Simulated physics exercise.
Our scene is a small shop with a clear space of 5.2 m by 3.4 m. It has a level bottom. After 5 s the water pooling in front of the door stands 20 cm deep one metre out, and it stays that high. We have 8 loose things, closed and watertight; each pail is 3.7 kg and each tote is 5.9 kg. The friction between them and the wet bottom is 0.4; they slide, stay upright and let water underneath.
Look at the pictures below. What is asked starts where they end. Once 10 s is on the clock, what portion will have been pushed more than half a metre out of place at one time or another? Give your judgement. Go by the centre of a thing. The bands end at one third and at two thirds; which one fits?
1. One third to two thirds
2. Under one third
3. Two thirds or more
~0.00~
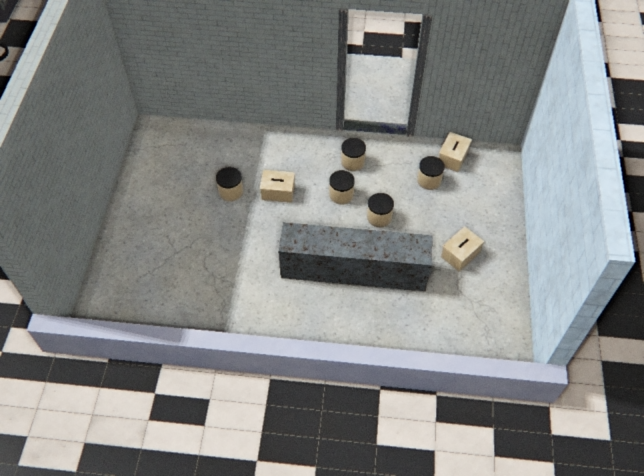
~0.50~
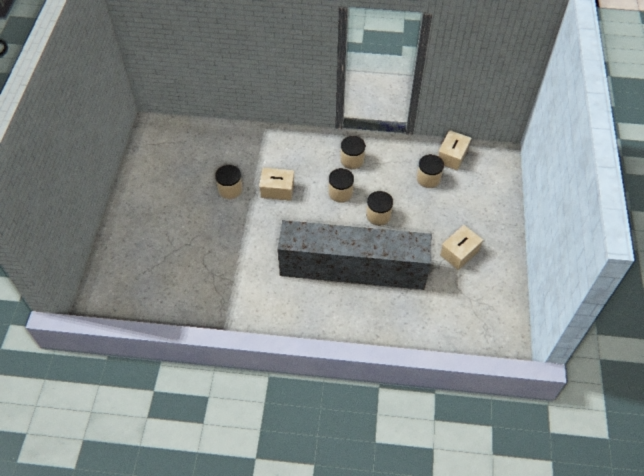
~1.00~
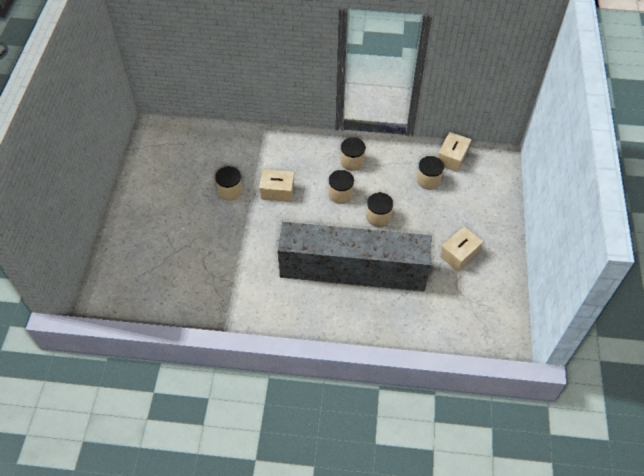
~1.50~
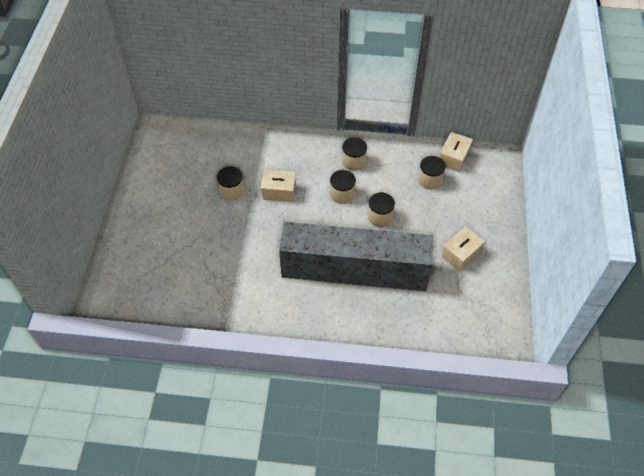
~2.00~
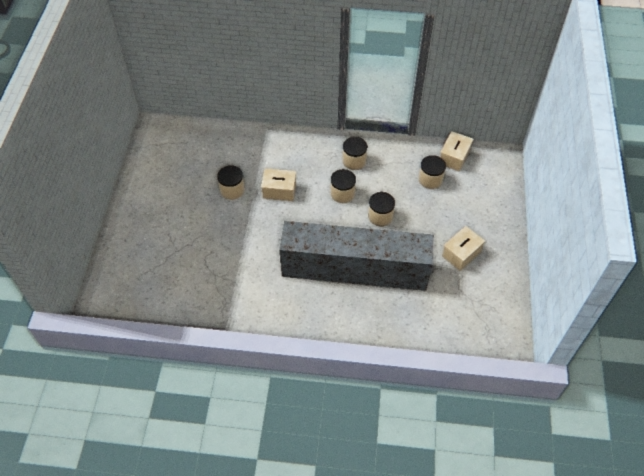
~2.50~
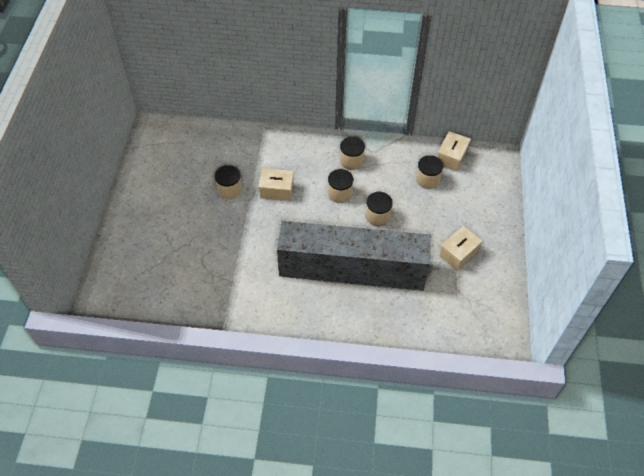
3, two thirds or more.
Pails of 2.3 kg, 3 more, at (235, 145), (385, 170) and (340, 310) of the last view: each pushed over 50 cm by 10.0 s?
In turn: Within the mark, beyond the mark, within the mark.
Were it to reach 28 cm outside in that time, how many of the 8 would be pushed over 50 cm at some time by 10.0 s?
Then 7.
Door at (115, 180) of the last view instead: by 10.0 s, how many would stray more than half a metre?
Count: 5.
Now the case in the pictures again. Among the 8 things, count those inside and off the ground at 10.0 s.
The count is 2.
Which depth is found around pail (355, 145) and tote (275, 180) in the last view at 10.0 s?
Depth approx. 4 cm / 4 cm.
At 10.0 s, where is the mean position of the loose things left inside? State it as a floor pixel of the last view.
The centre sits near (321, 230).
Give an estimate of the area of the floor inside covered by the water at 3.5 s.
1.5 m2.
After 3.5 s 0 of 8 are over 50 cm from their spots; 0 afloat.
After 4.5 s 0 of 8 are over 50 cm from their spots; 0 afloat.
After 7.0 s 4 of 8 are over 50 cm from their spots; 2 afloat.
After 10.0 s 6 of 8 are over 50 cm from their spots, and 6 have been at some point; 2 afloat.
